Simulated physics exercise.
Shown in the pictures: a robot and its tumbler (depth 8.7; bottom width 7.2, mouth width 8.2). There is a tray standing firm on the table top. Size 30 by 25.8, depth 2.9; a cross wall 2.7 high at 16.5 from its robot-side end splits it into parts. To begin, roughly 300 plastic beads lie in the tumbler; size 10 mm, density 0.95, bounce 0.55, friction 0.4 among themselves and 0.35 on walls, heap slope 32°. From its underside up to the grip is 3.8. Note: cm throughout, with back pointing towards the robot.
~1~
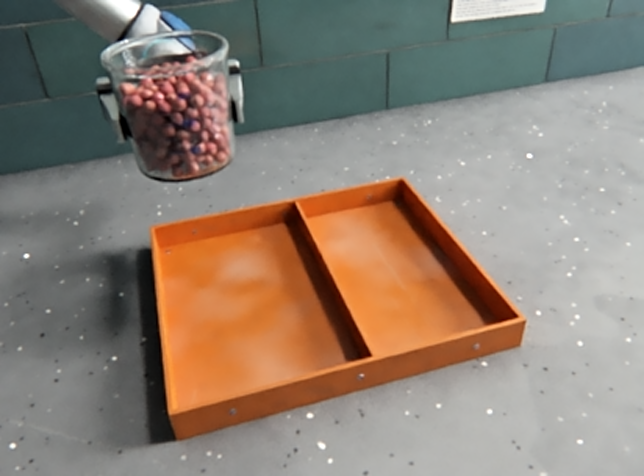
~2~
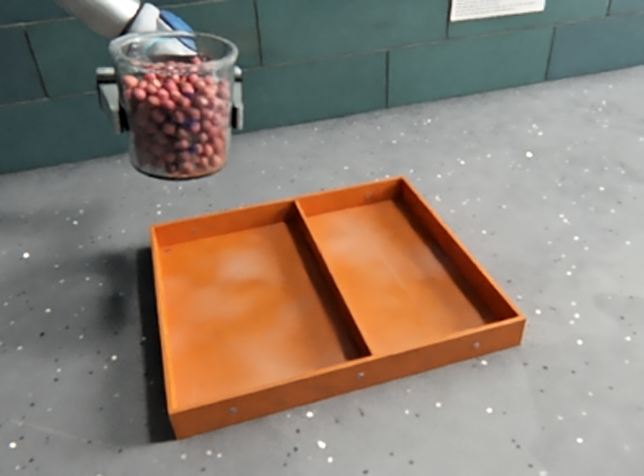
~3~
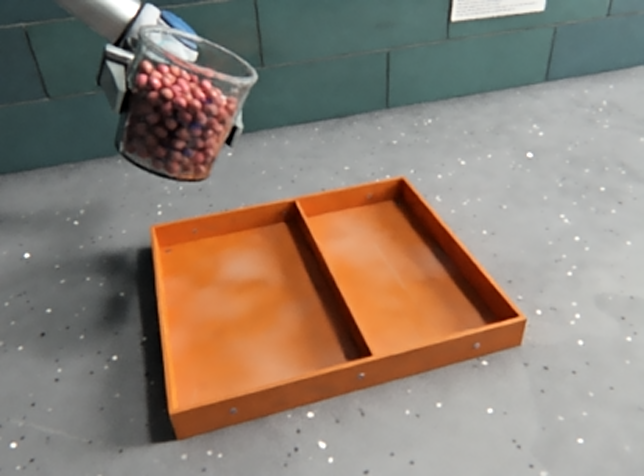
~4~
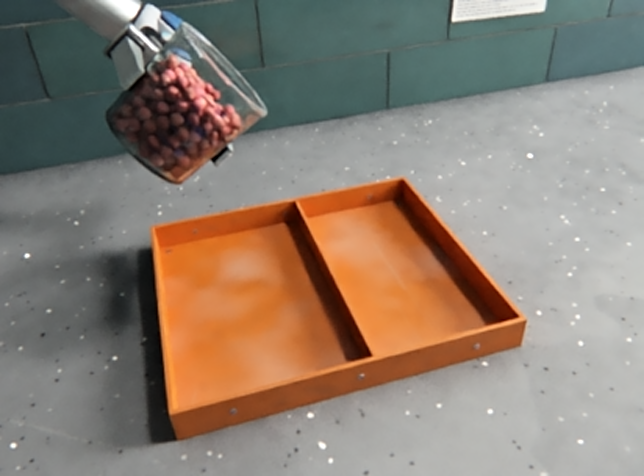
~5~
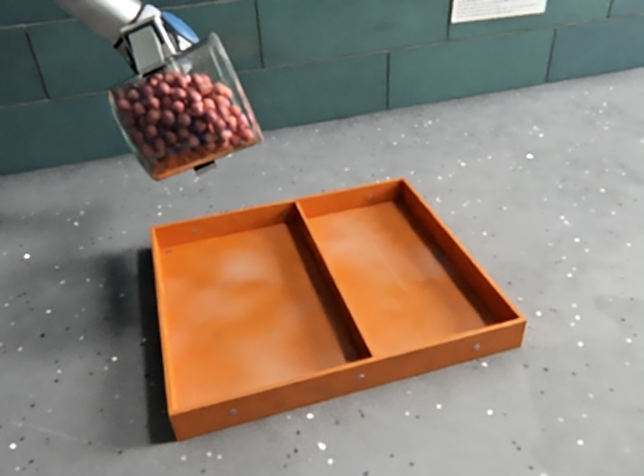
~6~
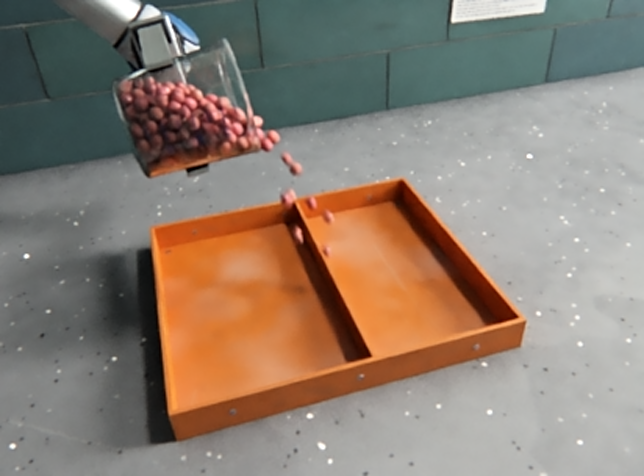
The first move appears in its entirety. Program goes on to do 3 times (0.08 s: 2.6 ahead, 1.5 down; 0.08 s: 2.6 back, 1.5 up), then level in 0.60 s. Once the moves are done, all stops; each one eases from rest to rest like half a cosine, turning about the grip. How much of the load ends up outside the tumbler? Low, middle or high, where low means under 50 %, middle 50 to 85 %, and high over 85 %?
Middle, 50 to 85 %.
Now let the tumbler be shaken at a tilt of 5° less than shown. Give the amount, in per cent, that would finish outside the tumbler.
In that case roughly 50 per cent.
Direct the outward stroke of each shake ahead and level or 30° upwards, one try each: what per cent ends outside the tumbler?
I'd say close to 80 percent for the first and close to 95 percent for the second.
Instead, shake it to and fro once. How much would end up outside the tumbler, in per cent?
In that case it would be roughly 40 per cent.
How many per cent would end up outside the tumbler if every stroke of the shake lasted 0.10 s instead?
In that case about 60 in a hundred.
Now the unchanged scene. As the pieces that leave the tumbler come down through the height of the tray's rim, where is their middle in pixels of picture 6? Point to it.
Centre: About (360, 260).
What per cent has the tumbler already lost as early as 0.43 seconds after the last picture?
45 %.
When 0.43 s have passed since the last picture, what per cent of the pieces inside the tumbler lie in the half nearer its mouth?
About 60 per cent.
Then, 0.43 s on, tilted 82° forward, highest piece 20 above the table; 164 in the tumbler, 87 in the far-side part, 16 in the robot-side part, 33 in flight or on a rim.
Then, 0.86 s on, tilted 24° forward, highest piece 24 above the table; 130 in the far-side part, 119 in the tumbler, 47 in the robot-side part, 4 on the table or floor.
Then, 1.28 s on, level, highest piece 23 above the table; 130 in the far-side part, 119 in the tumbler, 47 in the robot-side part, 4 on the table or floor.
Then, 2.33 s on, level, highest piece 23 above the table; 130 in the far-side part, 119 in the tumbler, 47 in the robot-side part, 4 on the table or floor.
In the end, 130 in the far-side part, 119 in the tumbler, 47 in the robot-side part, 4 on the table or floor. That is 60 % outside the tumbler.
